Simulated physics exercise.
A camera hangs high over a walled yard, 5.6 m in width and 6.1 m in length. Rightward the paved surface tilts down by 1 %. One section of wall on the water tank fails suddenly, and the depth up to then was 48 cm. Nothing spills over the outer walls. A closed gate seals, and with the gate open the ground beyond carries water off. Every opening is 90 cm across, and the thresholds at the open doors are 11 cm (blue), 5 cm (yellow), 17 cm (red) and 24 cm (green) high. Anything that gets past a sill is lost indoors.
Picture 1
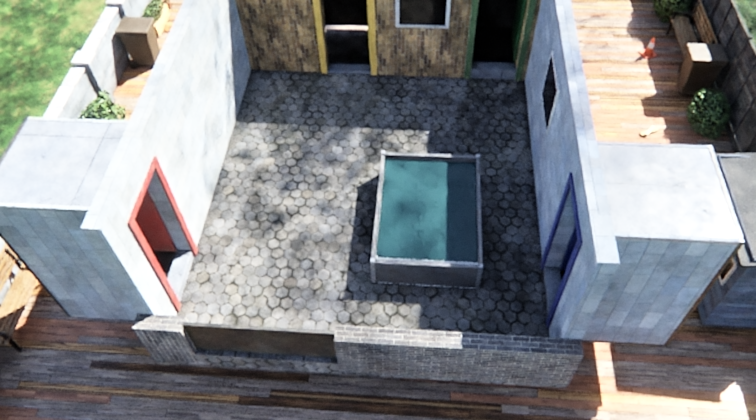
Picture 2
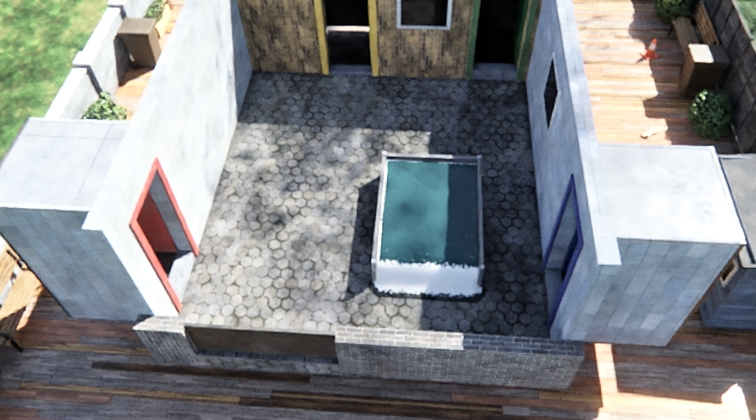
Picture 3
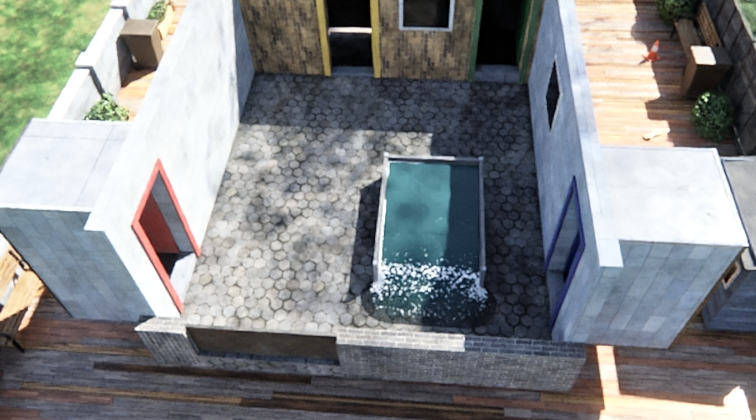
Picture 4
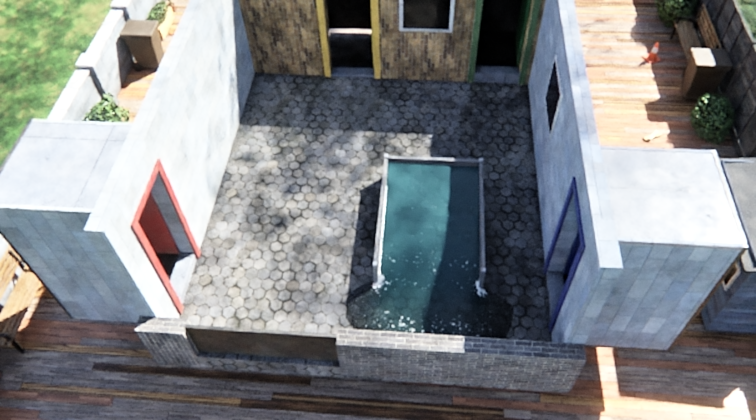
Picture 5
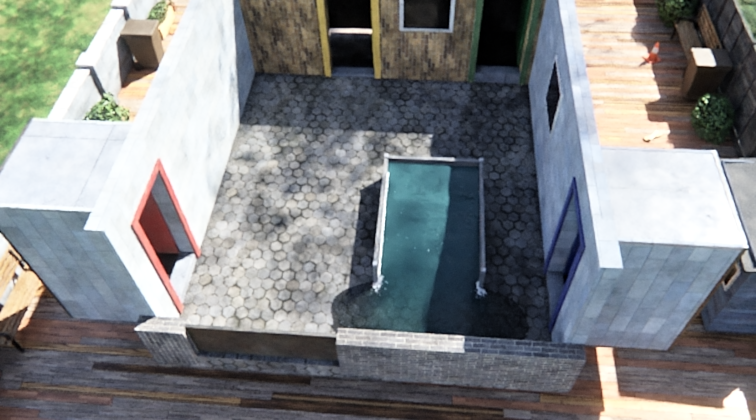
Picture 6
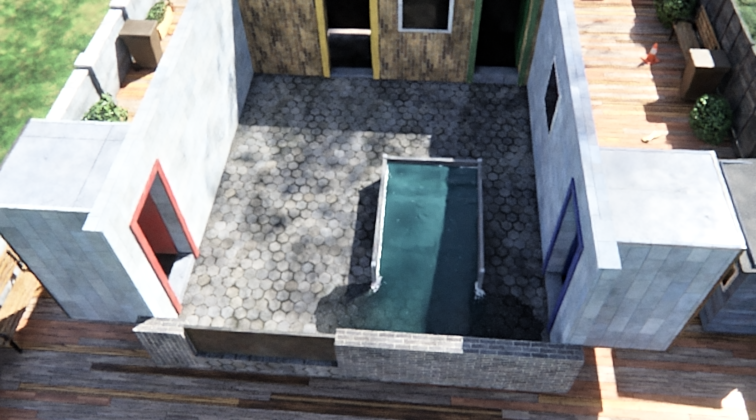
Water tank in a walled paved yard losing its near side, white foam bursting out and dark water spreading over the paving.
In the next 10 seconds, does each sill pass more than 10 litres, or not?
At the blue door the water let in will surpass the limit, at the yellow door the water let in will surpass the limit, at the red door the water let in will remain short of the limit, at the green door the water let in will remain short of the limit.
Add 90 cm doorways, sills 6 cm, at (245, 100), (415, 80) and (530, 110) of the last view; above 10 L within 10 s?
Less, less, more.
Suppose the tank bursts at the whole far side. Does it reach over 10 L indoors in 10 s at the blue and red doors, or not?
Door blue stays within, door red stays within.
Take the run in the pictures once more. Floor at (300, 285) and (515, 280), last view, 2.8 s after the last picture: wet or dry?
I'd say drenched, then drenched.
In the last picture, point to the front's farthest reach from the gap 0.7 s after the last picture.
Roughly at pixel (255, 345).
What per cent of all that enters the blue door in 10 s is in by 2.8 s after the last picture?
Some 55 per cent by then.
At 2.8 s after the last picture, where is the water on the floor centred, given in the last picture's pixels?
The water's centre sits at about (405, 277).
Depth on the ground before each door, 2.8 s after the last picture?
Centimetres: Blue 17 / yellow 0 / red 16 / green 0.
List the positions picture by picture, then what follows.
In the first frame, still water, 48 cm deep, in the water tank at (428, 209).
In the second frame, the front is at (480, 293), 0.8 m from the gap at (427, 278); 0.2 m2 of floor is under water; 48 cm left at the back of the water tank.
In the third frame, the front is at (489, 309), 1.0 m from the gap at (428, 280); 1.0 m2 of floor is under water; 48 cm left at the back of the water tank.
In the fourth frame, water pours out at (428, 282) and has run 1.3 m, to a hidden place; typically 7 cm deep outside, 48 cm at the water tank's back.
In the fifth frame, water pours out at (428, 282) and has run 1.7 m, to a hidden place; typically 8 cm deep outside, 48 cm at the water tank's back.
In the sixth frame, the front is at a hidden place, 1.9 m from the gap at (426, 282); 2.8 m2 of floor is under water; 46 cm left at the back of the water tank.
Then, 0.7 s after the last picture water covers 15 % of the floor and is deepest (37 cm) near (553, 367); blue door not reached, yellow door not reached, red door not reached, green door not reached.
Then, 1.5 s after the last picture water covers 25 % of the floor and is deepest (40 cm) near (540, 366); blue door 15 cm at the sill, 1 L in, yellow door not reached, red door not reached, green door not reached.
Then, 2.8 s after the last picture water covers 45 % of the floor and is deepest (22 cm) near (540, 366); blue door 17 cm at the sill, 28 L in, yellow door not reached, red door 16 cm at the sill, 0 L in, green door not reached.
Then, 5.3 s after the last picture water covers 80 % of the floor and is deepest (16 cm) near (527, 90); blue door 9 cm at the sill, 49 L in, yellow door not reached, red door 7 cm at the sill, 0 L in, green door 13 cm at the sill, 0 L in.
Then, 9.3 s after the last picture water covers 95 % of the floor and is deepest (8 cm) near (512, 133); blue door 6 cm at the sill, 49 L in, yellow door 6 cm at the sill, 21 L in, red door 2 cm at the sill, 0 L in, green door 6 cm at the sill, 0 L in.
